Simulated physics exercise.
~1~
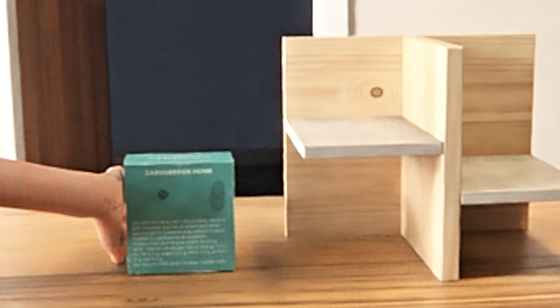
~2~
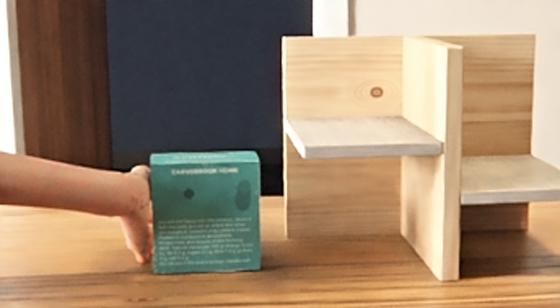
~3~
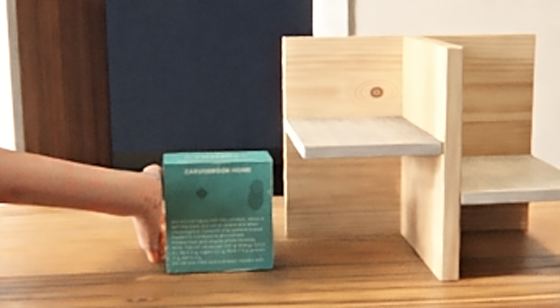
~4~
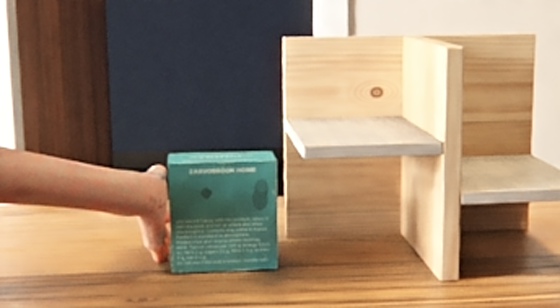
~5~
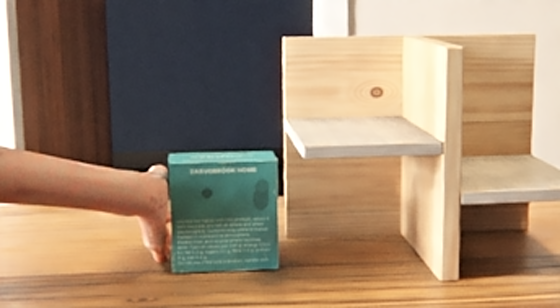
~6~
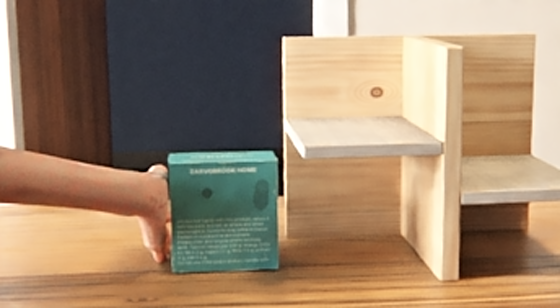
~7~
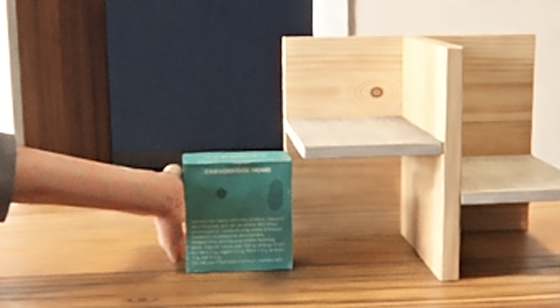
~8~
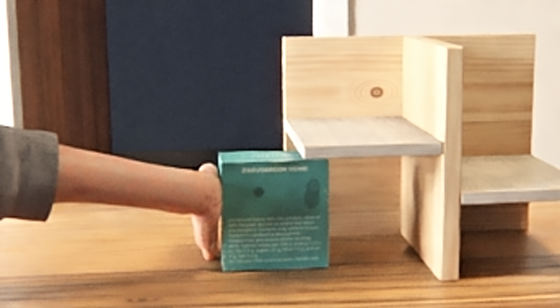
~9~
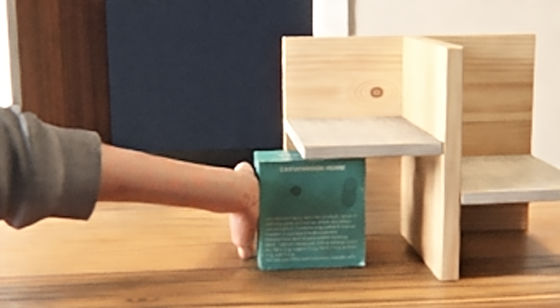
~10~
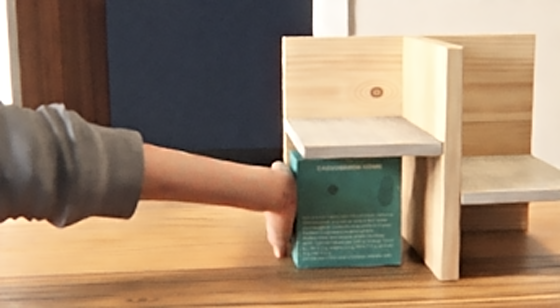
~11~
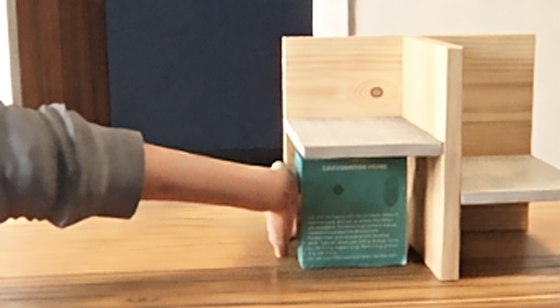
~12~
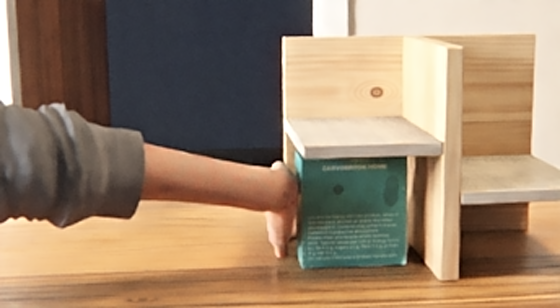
A hand reaching in from the left holds a turquoise box upright on a wooden table, seen from the front by a still camera. To the right stands a small rack of pale wood with two light shelves, the left one higher than the right, and a dark blue panel hangs behind. The hand pushes the box a short way right, then pauses before the rack. It pushes again, a grey sleeve coming into view, and the box slides beneath the higher shelf. It fits under and comes to rest there, the hand still against its left side.
